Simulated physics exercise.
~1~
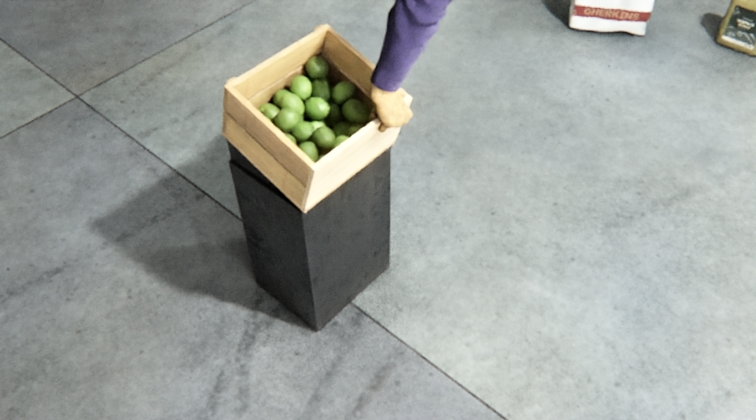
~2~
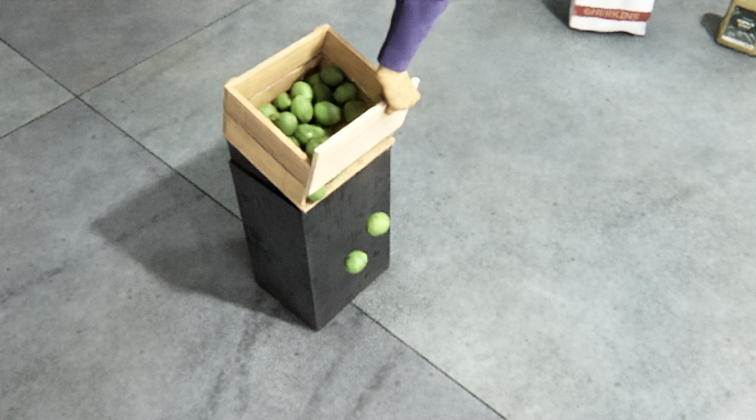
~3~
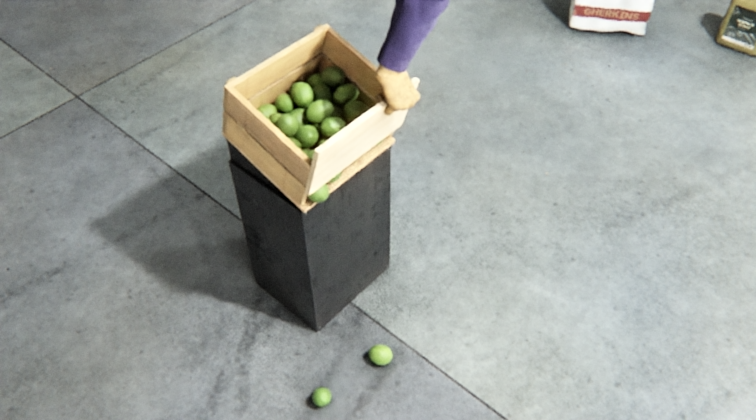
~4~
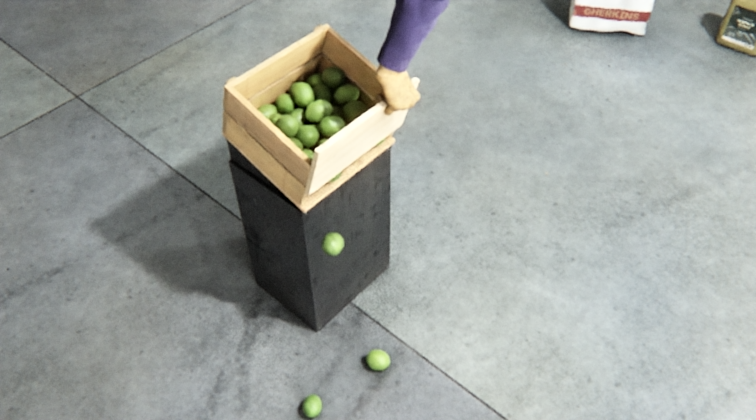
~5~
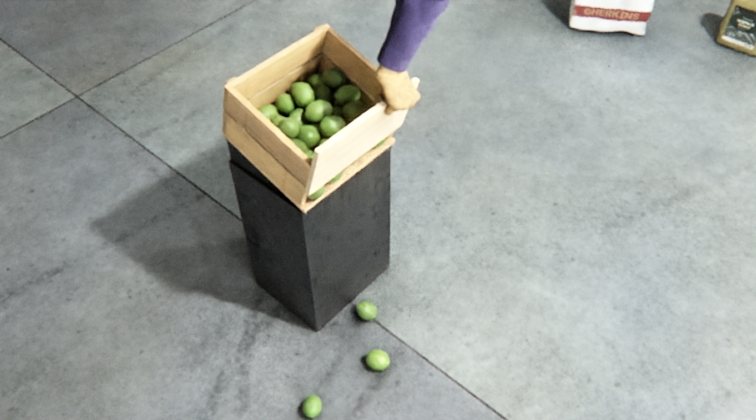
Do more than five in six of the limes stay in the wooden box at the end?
Yes, fewer than one in six of the limes leave the box. Only three end up on the floor, and the rest stay inside.
